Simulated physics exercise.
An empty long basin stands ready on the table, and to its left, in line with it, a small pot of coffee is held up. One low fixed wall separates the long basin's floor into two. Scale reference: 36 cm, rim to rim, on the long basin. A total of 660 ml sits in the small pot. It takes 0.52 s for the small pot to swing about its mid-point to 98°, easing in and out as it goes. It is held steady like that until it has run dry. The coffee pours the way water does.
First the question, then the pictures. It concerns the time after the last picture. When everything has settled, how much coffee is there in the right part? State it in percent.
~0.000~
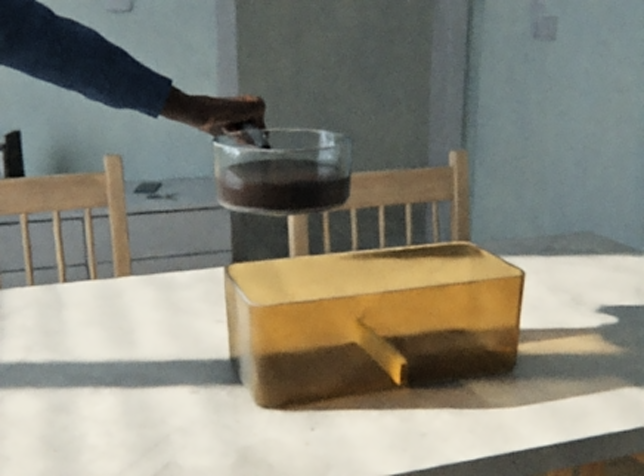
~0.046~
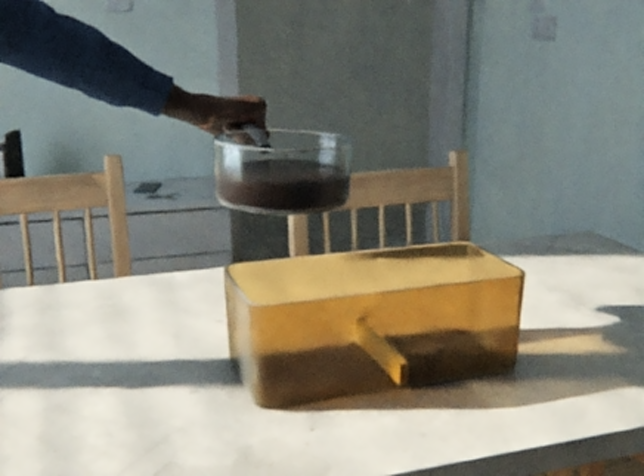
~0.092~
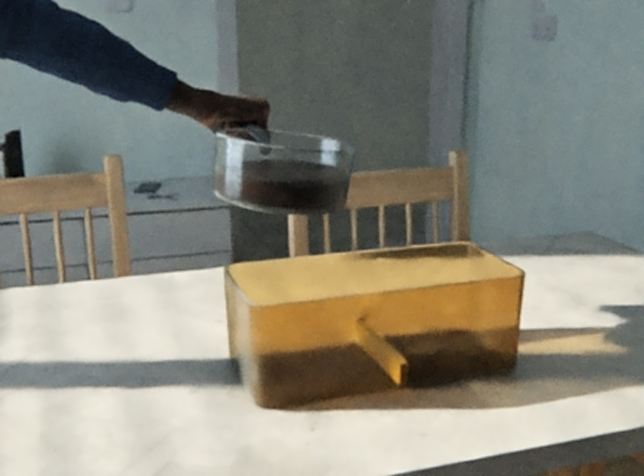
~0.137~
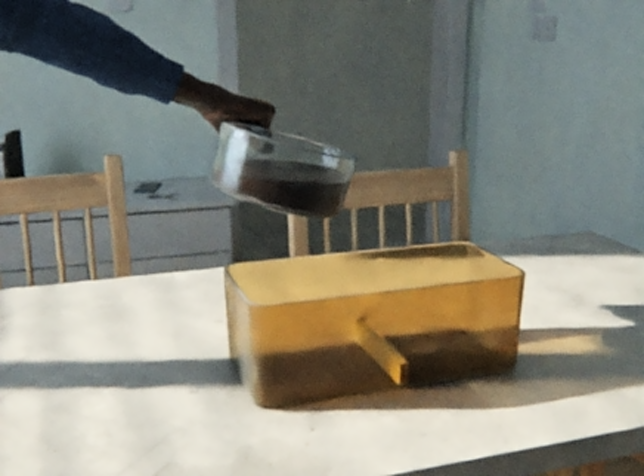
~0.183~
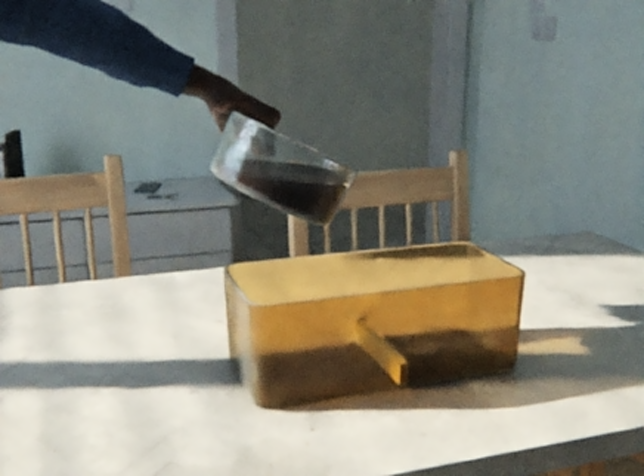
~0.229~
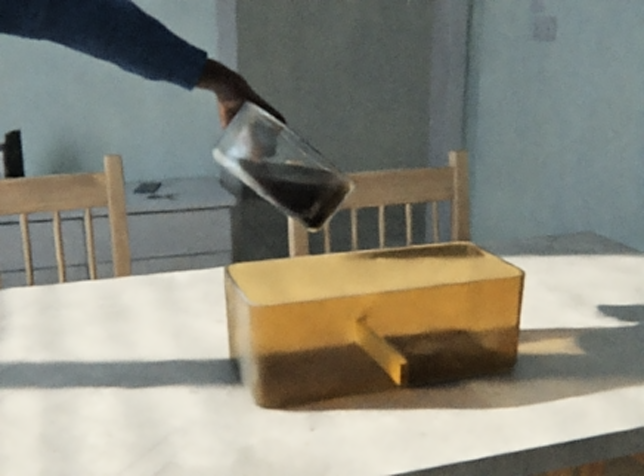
34 out of 100.
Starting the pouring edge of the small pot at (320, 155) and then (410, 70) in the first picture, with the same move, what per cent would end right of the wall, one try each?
Try 1: Approx. 20 %; try 2: Approx. 70 %.
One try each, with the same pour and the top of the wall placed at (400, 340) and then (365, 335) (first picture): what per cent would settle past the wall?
15 % and 60 %.
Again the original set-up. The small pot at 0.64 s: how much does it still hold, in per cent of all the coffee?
About 10 per cent.
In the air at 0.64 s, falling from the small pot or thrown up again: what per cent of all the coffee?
Close to 5 %.
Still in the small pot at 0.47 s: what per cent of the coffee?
Still held: Roughly 24 % of the total.
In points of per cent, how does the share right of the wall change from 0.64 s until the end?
A loss, roughly 2 percent.
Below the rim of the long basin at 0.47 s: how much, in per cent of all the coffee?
Estimate - around 30 in a hundred parts.
After 0.47 s the tilt is 95° and 24 per cent is still to pour, 20 is left of the wall and 10 right of it.
After 0.64 s the tilt is 98° and 9 per cent is still to pour, 50 is left of the wall and 36 right of it.
After 0.82 s the tilt is 98° and 2 per cent is still to pour, 57 is left of the wall and 34 right of it.
After 1.02 s the tilt is 98° and 1 per cent is still to pour, 62 is left of the wall and 34 right of it.
In the end 63 per cent lies left of the wall, 34 right of it and 3 outside.
